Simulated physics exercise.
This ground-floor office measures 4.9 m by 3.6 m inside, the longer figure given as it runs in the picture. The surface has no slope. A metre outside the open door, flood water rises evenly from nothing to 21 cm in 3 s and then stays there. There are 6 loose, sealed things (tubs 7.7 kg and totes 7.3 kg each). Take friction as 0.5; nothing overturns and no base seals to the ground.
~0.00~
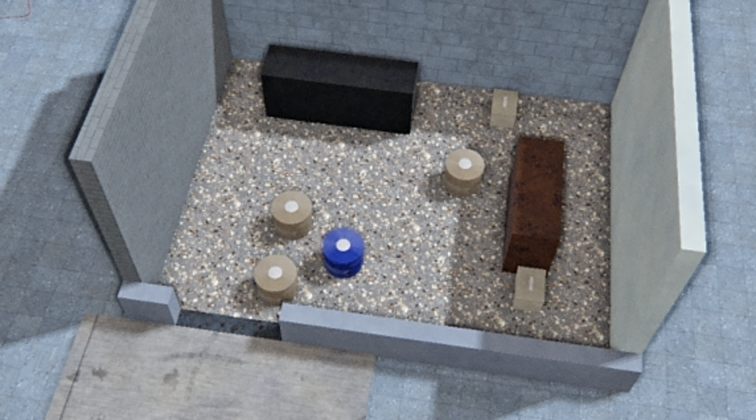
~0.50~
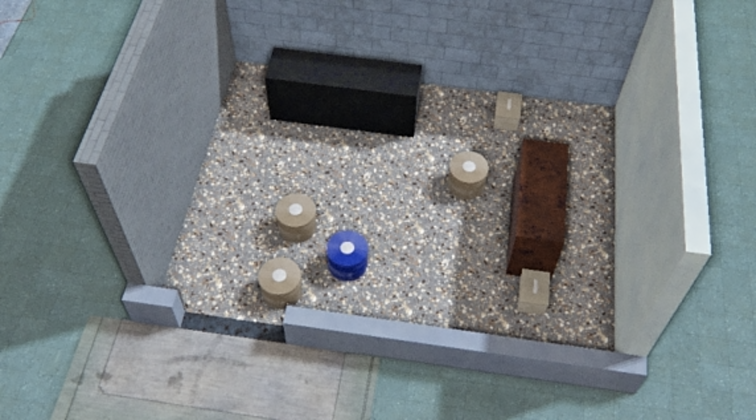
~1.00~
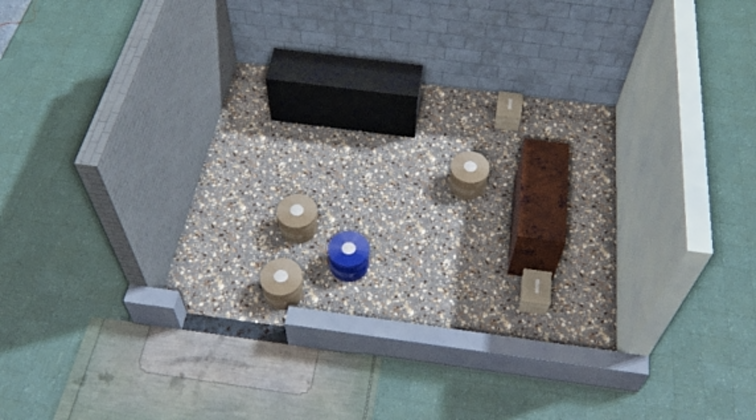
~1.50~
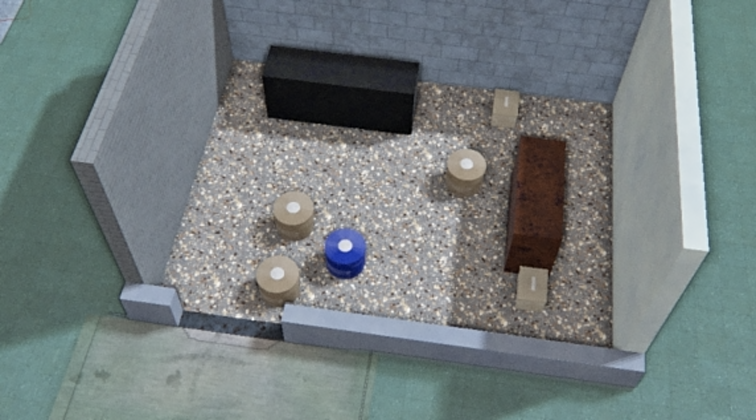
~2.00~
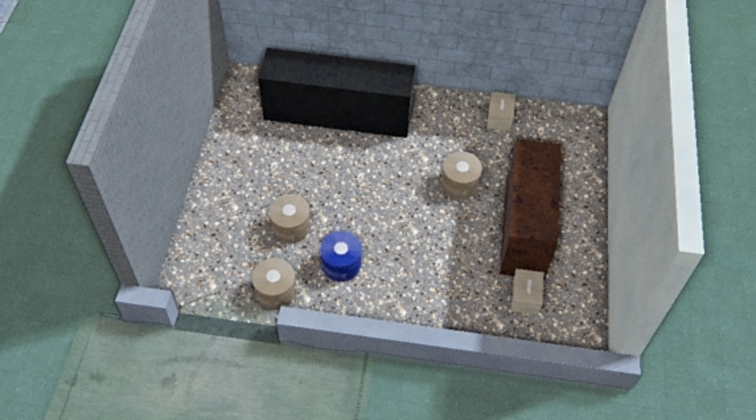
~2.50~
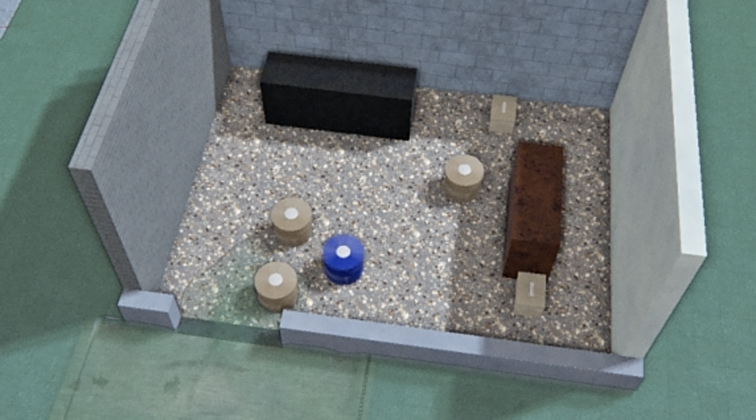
The footage shows a walled room with tan tubs, a blue tub and larger blocks standing still, as greenish water spreads over the surrounding ground, covers the slab outside the doorway, then edges in across the speckled floor.
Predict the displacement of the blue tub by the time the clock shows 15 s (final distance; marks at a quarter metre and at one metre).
The blue tub moves a short way.
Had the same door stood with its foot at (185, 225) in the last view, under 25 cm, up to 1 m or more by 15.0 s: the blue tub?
Then the blue tub travels far.
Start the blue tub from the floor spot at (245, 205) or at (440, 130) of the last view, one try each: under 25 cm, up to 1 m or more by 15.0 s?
In turn: It ends far away; it ends far away.
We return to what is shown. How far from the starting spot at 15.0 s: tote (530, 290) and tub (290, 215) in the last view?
In turn: 20 cm, 120 cm.
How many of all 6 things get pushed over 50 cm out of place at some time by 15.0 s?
5 of them.
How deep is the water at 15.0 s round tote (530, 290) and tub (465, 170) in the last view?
About 13 and 12 cm.
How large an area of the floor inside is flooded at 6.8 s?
Roughly 13 m2.
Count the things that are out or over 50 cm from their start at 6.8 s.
I count 2.
After 3.5 s the blue tub is near (347, 251), 0.0 m from its start, aground; 0 afloat.
After 6.8 s the blue tub is near (373, 247), 0.3 m from its start, aground; 0 afloat.
After 11.0 s the blue tub is near (373, 247), 0.3 m from its start, aground; 2 afloat.
After 15.0 s the blue tub is near (350, 198), 0.7 m from its start, afloat; 6 afloat.
